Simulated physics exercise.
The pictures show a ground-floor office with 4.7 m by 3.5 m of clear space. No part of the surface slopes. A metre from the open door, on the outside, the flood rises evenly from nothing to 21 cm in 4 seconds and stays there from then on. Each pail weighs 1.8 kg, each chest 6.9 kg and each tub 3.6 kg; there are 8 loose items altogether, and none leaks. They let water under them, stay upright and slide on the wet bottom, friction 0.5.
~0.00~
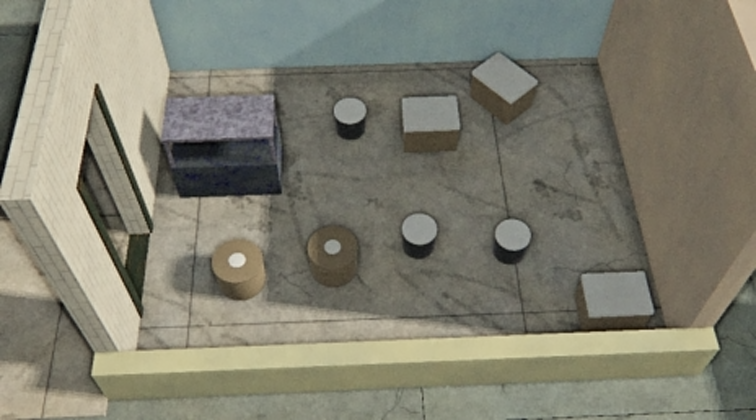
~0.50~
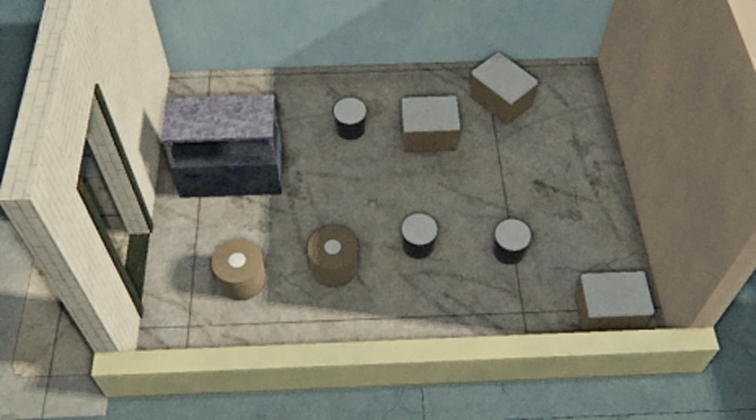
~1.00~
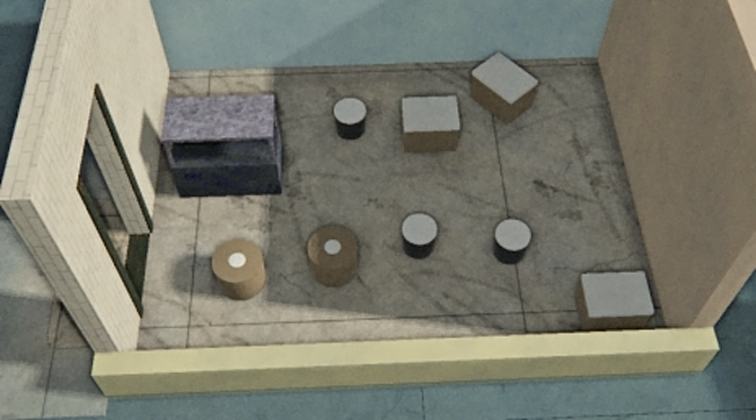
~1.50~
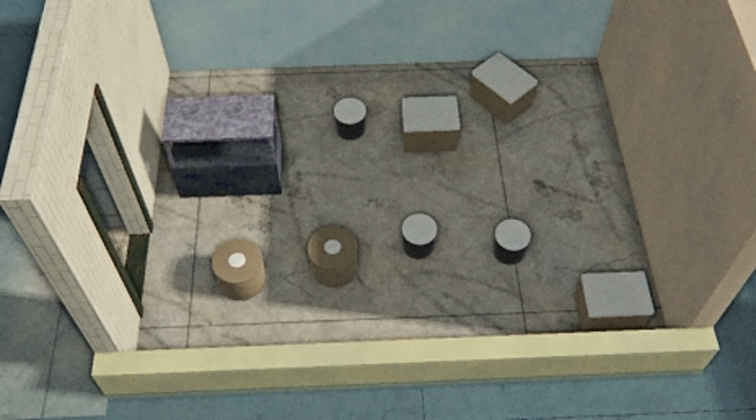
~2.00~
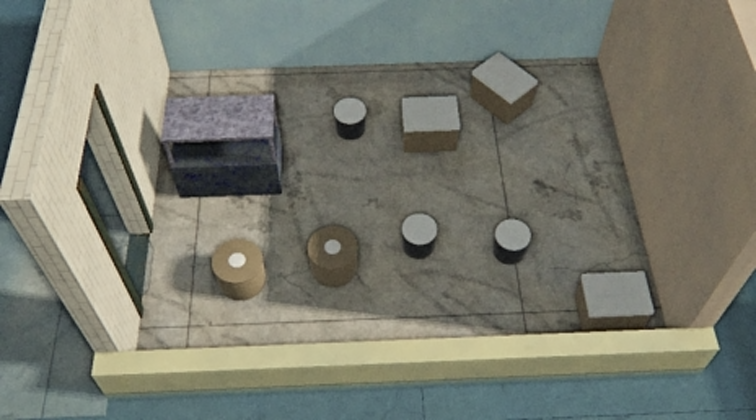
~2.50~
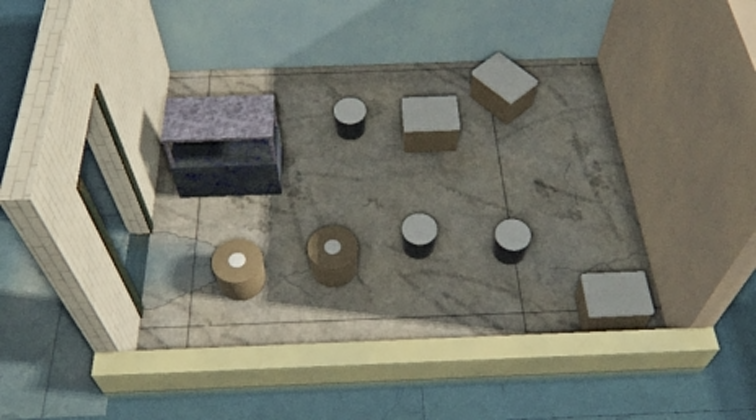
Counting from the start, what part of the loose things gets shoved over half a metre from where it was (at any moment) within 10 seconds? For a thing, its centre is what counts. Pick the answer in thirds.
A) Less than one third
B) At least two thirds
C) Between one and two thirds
Option C: Between one and two thirds.
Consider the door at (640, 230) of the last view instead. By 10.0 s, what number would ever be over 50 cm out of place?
Count: 6.
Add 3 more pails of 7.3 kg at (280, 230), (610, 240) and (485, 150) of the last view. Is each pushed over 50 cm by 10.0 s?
Order as given - above the limit, above the limit, inside the limit.
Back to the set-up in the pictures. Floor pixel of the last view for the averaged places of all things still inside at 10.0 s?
(511, 168).
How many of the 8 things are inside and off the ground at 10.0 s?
At that instant the tally stands at 6.
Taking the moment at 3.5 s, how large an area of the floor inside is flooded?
Roughly 2.5 m2.
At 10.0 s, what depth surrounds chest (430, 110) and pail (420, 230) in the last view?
Depth approx. 3 cm / 8 cm.
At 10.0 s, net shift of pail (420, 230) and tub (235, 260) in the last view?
In turn: 250 cm, 300 cm.
After 3.5 s 0 of 8 are over 50 cm from their spots; 0 afloat.
After 4.5 s 1 of 8 are over 50 cm from their spots; 1 afloat.
After 7.0 s 4 of 8 are over 50 cm from their spots; 5 afloat.
After 10.0 s 4 of 8 are over 50 cm from their spots, and 4 have been at some point; 6 afloat.
